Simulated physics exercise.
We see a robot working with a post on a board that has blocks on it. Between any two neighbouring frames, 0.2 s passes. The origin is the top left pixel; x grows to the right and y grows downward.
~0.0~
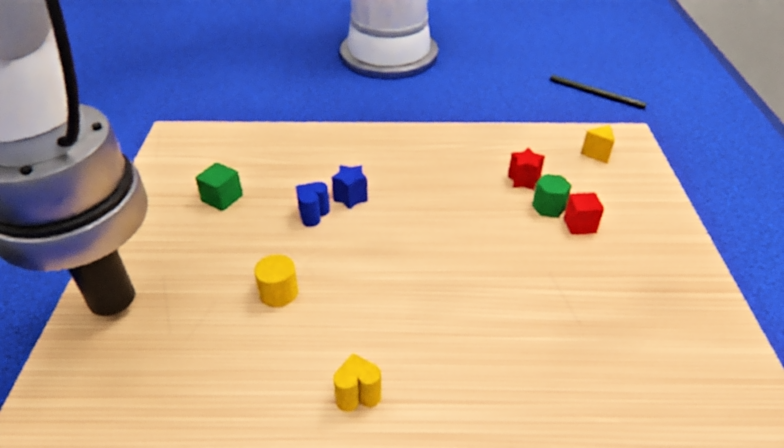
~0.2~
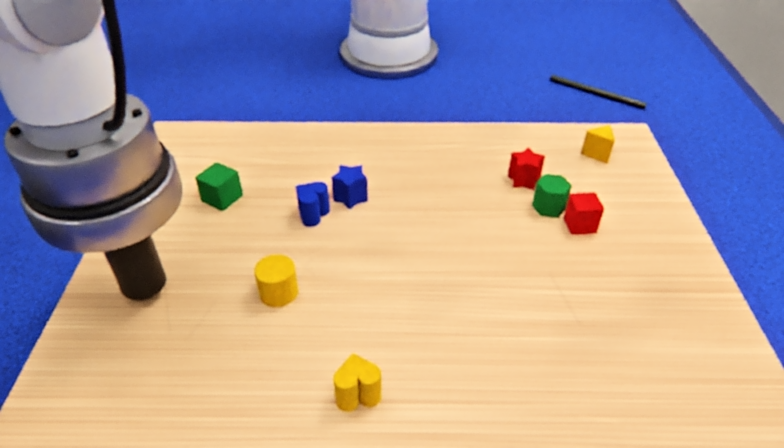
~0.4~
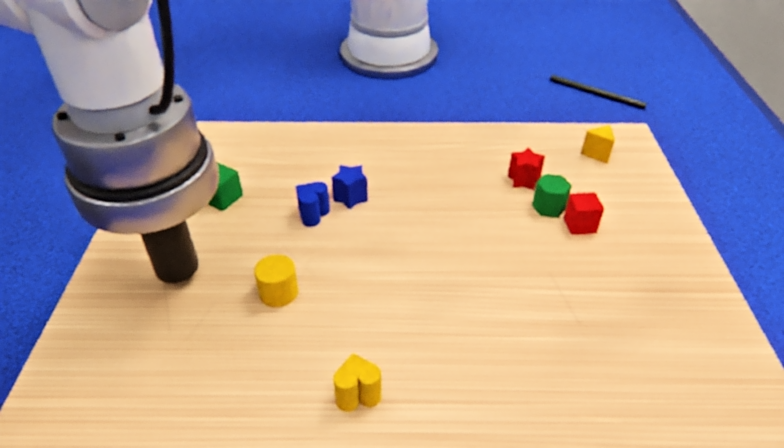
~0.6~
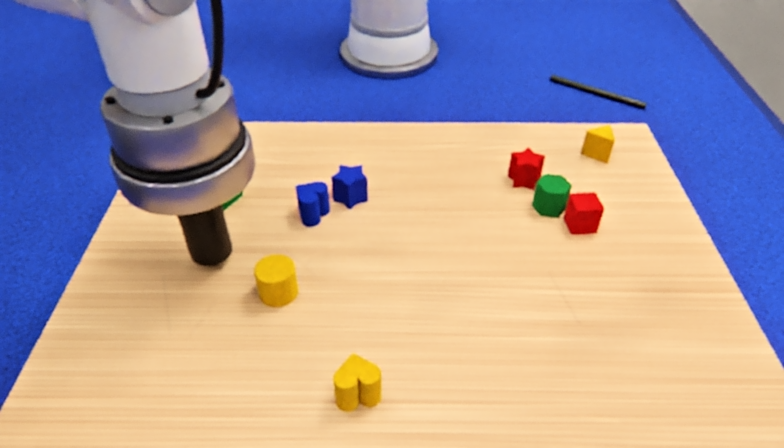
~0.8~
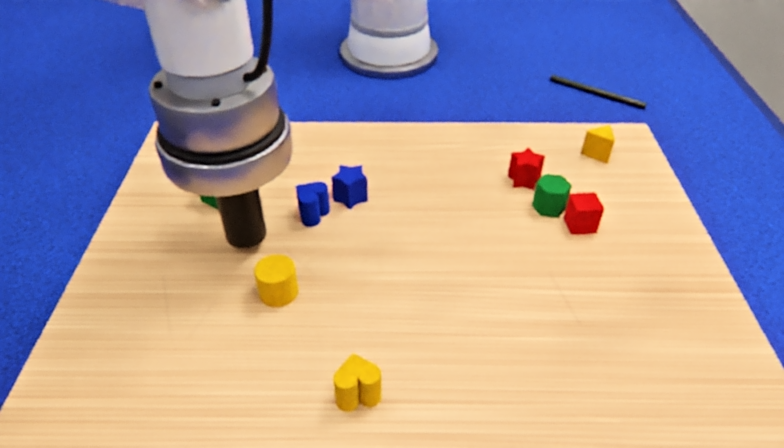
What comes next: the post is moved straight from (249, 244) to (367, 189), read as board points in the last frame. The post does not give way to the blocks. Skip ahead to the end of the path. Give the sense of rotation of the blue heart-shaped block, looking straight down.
The turn is anti-clockwise.
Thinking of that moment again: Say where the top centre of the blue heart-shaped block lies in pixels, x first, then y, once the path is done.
When the path ends, it will be at (388, 152).
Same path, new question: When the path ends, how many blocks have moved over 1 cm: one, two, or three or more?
I'm going with two.
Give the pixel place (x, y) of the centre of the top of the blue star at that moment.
At the end it should sit near (412, 146).
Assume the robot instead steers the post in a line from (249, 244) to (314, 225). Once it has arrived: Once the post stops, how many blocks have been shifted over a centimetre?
The answer is a single block.
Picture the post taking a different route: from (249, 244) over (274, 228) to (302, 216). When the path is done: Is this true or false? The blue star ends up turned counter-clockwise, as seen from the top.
Verdict: False.
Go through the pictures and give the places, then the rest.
Post tip (112, 299); block tops, yellow round block (274, 268); blue heart-shaped block (311, 191); blue star (350, 173), in the first frame.
Post (144, 284); blocks unchanged, in the second frame.
Post (177, 268); blocks unchanged, in the third frame.
Post (212, 252); blocks unchanged, in the fourth frame.
Post (247, 235); yellow round block (274, 268); blue heart-shaped block (311, 191); blue star (350, 173), in the fifth frame.
On the path given first. One third of the way, post (291, 215); blue heart-shaped block (318, 187).
Two thirds of the way, post (330, 197); blue heart-shaped block (352, 167), turned 35° anticlockwise; blue star (376, 160), turned 45° clockwise.
At the end, post (367, 180); yellow round block in place; blue heart-shaped block (388, 152), turned 30° anticlockwise; blue star (412, 146), turned 50° clockwise.
